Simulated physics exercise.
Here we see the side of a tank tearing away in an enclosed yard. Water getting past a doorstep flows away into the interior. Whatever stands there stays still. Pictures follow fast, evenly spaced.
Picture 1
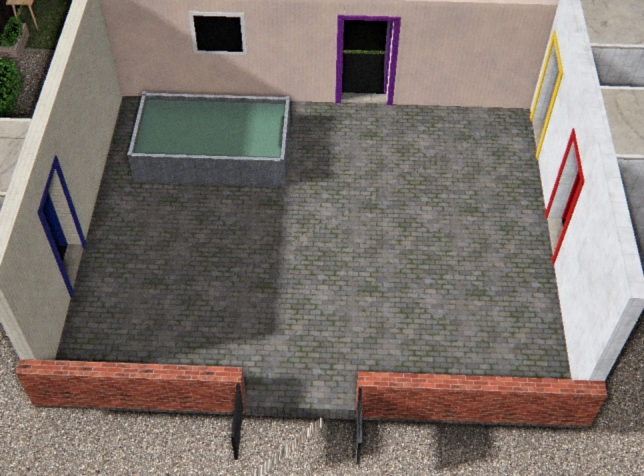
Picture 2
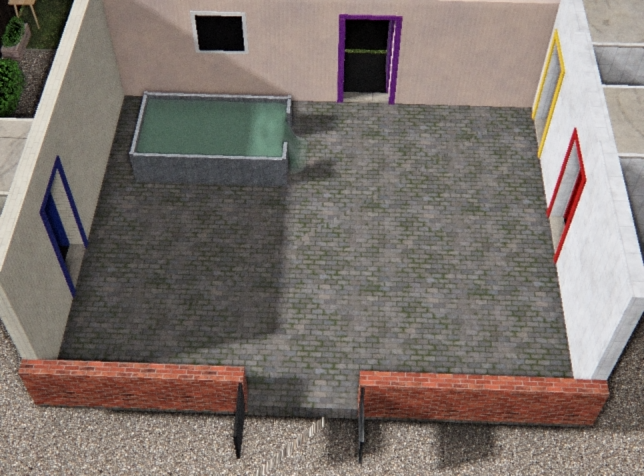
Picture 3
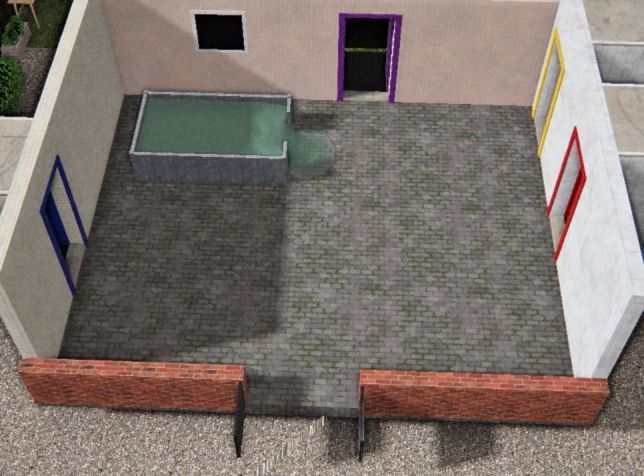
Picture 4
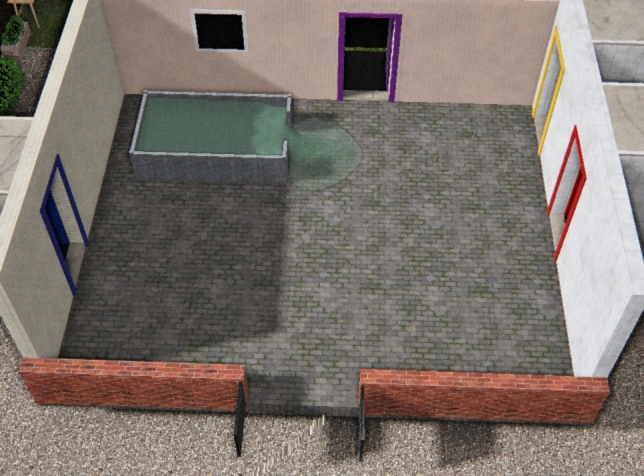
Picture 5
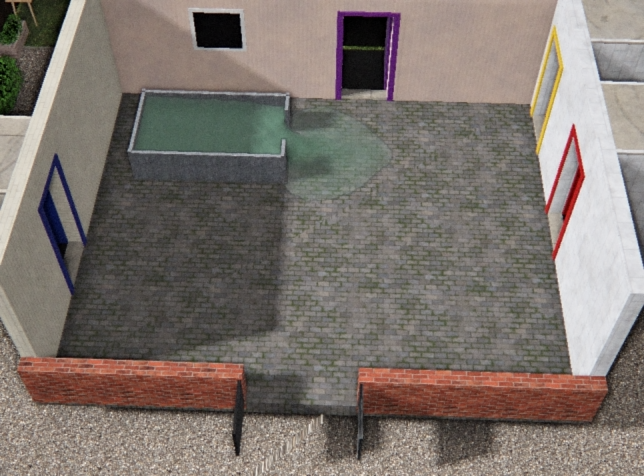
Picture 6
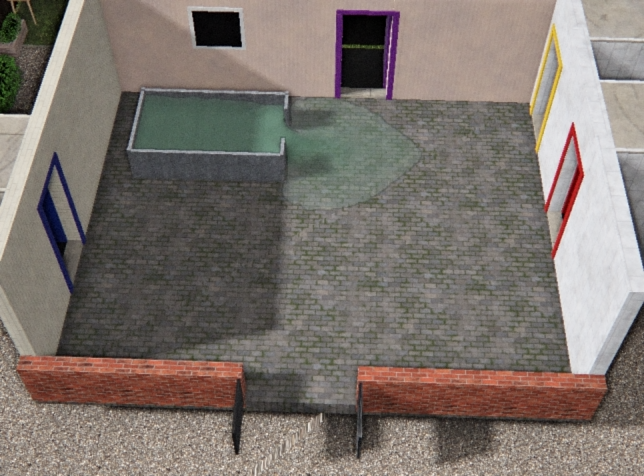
At first, greenish water sits still in a rectangular tank near the back wall of an enclosed paved yard. Then a gap opens in the tank's right side and water pours out, spreading rightward over the paving in a widening, thin sheet that extends in front of the purple-framed doorway.
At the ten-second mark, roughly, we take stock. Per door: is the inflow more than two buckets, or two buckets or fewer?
I expect the purple door to see over two buckets; I expect the blue door to see two buckets at most; I expect the yellow door to see over two buckets; I expect the red door to see over two buckets.
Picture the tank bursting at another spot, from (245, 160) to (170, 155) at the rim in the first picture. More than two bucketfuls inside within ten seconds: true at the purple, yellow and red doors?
In that case the purple one stays within bounds, the yellow one stays within bounds and the red one stays within bounds.
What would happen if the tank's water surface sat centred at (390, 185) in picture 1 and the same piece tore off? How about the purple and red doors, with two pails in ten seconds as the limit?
I'd say the purple one remains below and the red one runs past the limit.
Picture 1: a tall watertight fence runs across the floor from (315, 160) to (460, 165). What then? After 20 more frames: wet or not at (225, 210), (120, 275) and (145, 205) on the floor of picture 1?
Taking the points in turn, they are high and dry, high and dry and high and dry.
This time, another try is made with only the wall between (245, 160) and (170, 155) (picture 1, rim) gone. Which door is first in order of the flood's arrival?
I'd name the blue-painted one.
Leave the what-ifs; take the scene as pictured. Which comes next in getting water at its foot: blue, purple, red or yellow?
The door marked purple is the one.
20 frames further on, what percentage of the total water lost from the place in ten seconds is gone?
Working it through, I arrive at 40 per cent.
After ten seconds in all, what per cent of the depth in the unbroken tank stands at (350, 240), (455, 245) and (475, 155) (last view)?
2, 8, 10 %.
A moment on, water covers 25 % of the floor; the purple door wet at the sill, nothing in, the blue door not reached, the yellow door not reached, the red door not reached.
Next, water covers 35 % of the floor; the purple door under two buckets in, the blue door not reached, the yellow door under two buckets in, the red door wet at the sill, nothing in.
Then, water covers 40 % of the floor; the purple door over two buckets in, the blue door not reached, the yellow door far over two buckets in, the red door over two buckets in.
Later, water covers 45 % of the floor; the purple door over two buckets in, the blue door not reached, the yellow door far over two buckets in, the red door over two buckets in.
In the end, water covers 65 % of the floor; the purple door over two buckets in, the blue door not reached, the yellow door far over two buckets in, the red door over two buckets in.
